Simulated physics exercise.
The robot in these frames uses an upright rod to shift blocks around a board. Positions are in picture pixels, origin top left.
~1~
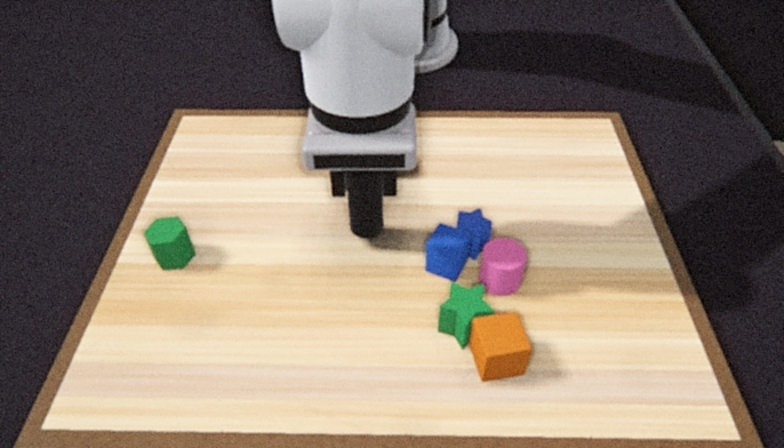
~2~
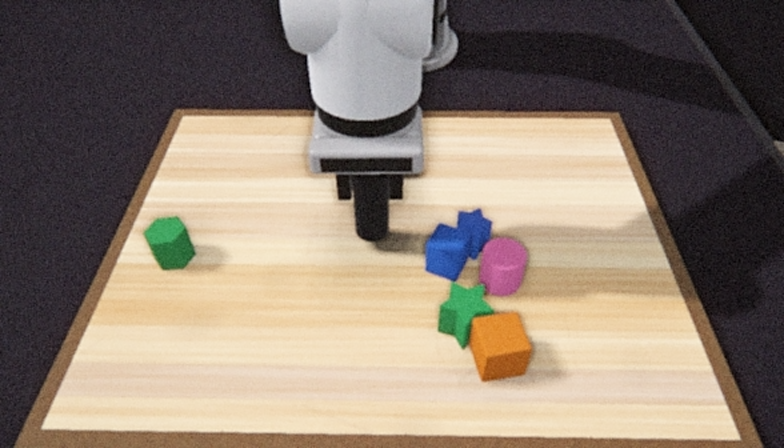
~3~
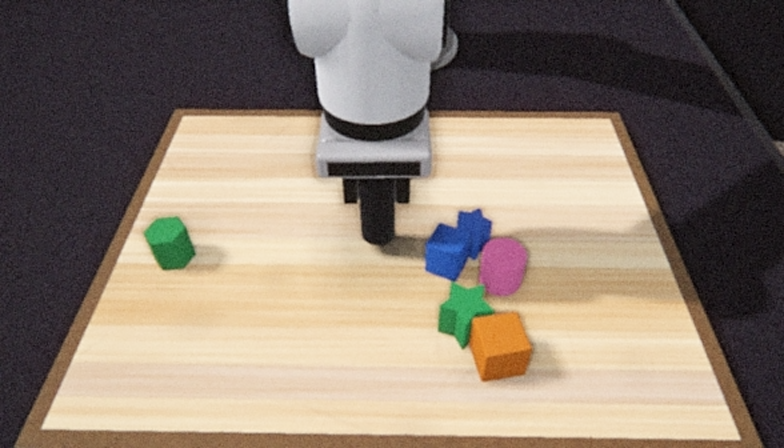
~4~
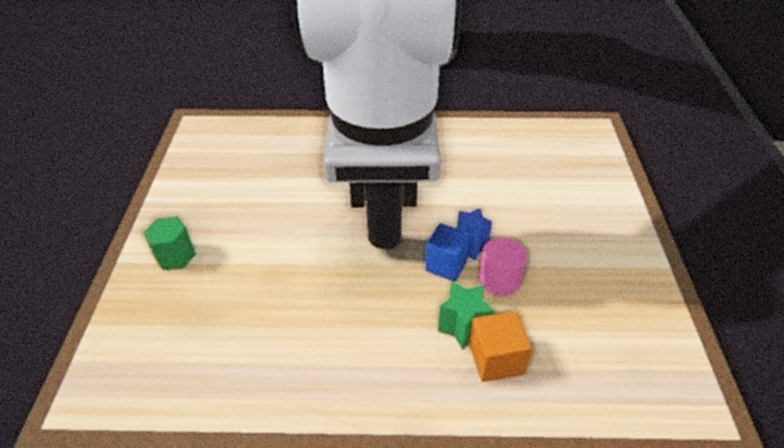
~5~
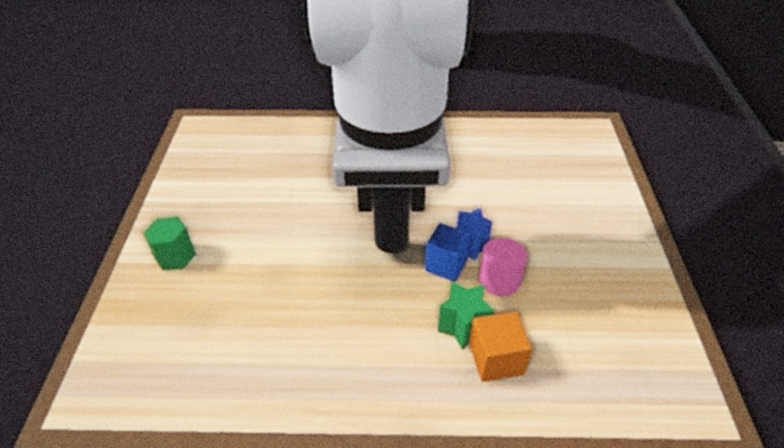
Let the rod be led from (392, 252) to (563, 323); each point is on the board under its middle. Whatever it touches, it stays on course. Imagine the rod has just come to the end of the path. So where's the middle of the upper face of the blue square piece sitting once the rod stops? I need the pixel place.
Most likely (605, 281).
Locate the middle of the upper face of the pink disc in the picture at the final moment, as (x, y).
Its top middle is near (625, 258).
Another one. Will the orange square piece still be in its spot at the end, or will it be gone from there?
It is not moved.
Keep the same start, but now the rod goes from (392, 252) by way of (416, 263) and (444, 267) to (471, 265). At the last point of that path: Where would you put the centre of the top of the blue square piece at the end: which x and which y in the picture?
The blue square piece ends near (512, 245).
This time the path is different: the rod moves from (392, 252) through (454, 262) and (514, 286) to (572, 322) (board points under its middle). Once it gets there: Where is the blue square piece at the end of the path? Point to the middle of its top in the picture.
For the centre of its top, I'd go with (624, 306).
What follows on the original path. One third of the way, rod (448, 263); blue square piece (486, 248), turned 20° anticlockwise; blue star (477, 219), turned 15° anticlockwise; pink disc (527, 256).
Two thirds of the way, rod (506, 287); blue square piece (548, 268), turned 40° anticlockwise; blue star (477, 219), turned 15° anticlockwise; pink disc (587, 262).
At the end, rod (567, 313); blue square piece (604, 281), turned 65° anticlockwise; green star unmoved; blue star (477, 219), turned 15° anticlockwise; orange square piece unmoved; pink disc (625, 258).
